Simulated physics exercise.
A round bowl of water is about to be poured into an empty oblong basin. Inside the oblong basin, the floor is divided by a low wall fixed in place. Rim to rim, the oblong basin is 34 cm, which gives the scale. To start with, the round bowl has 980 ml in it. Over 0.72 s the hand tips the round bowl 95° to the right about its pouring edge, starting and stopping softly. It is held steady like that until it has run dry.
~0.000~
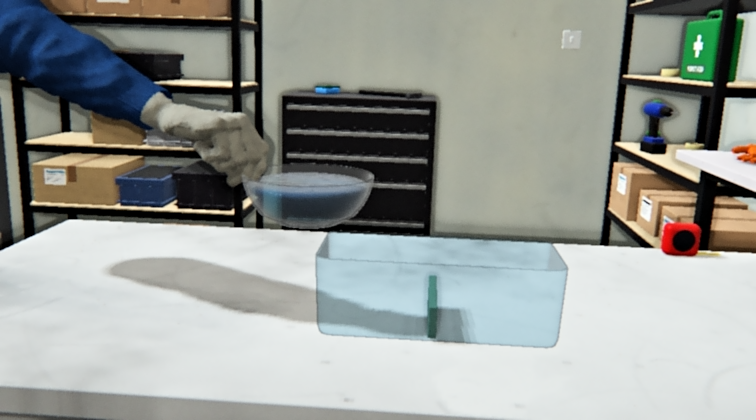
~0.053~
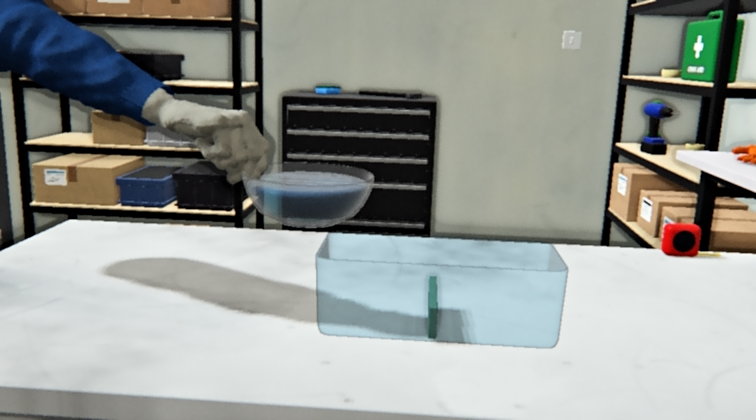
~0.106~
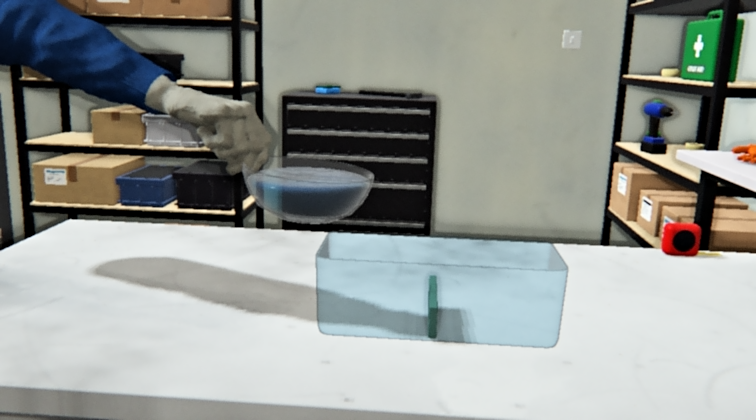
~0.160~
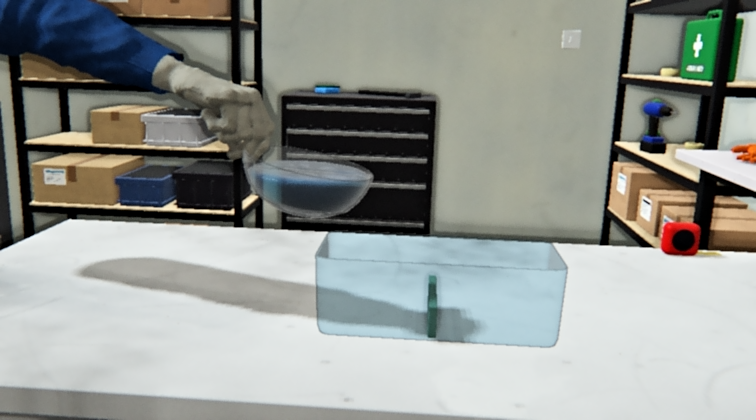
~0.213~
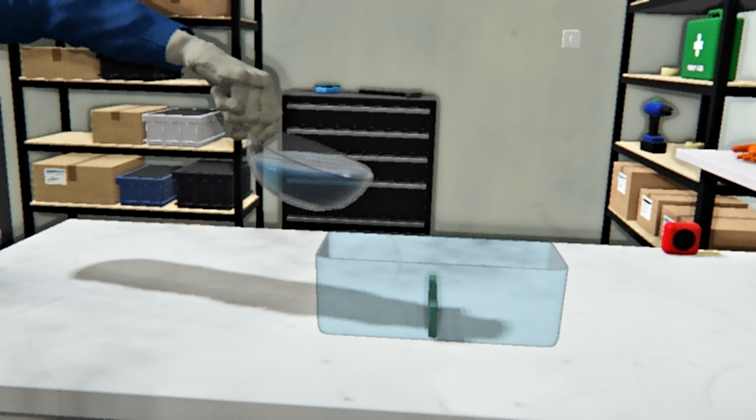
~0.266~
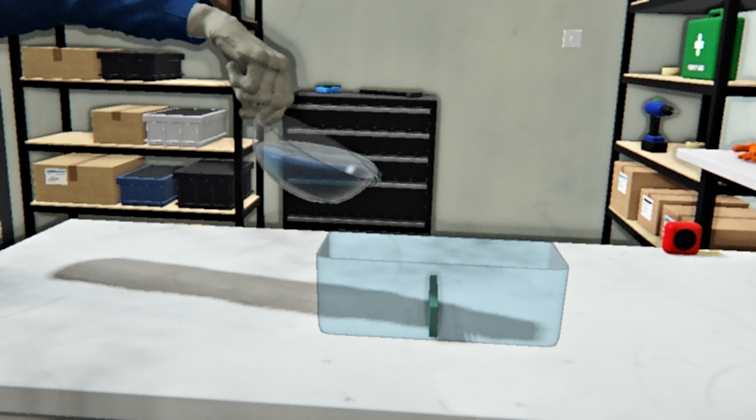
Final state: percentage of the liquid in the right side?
Approximately 65 %.
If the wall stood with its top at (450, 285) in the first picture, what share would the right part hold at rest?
Roughly 45 %.
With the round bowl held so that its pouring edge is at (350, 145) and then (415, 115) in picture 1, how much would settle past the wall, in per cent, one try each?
Roughly 55 per cent the first time and 75 per cent the second.
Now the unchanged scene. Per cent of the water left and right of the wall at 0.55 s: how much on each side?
Left about 8, right about 12.
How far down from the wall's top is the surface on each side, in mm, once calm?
About 32 mm left, about 20 mm right.
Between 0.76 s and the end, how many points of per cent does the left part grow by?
16 %.
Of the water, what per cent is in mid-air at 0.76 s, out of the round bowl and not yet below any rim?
Near 8 percent.
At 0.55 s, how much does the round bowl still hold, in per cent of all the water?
I'd estimate some 22 % remains.
Then, 0.55 s in, the tilt is 83° and 22 per cent is still to pour, 8 is left of the wall and 12 right of it.
Then, 0.76 s in, the tilt is 95° and 0 per cent is still to pour, 16 is left of the wall and 74 right of it.
Then, 0.98 s in, the tilt is 95° and 0 per cent is still to pour, 27 is left of the wall and 61 right of it.
Then, 1.22 s in, the tilt is 95° and 0 per cent is still to pour, 30 is left of the wall and 65 right of it.
Finally, 31 per cent lies left of the wall, 65 right of it and 4 outside.
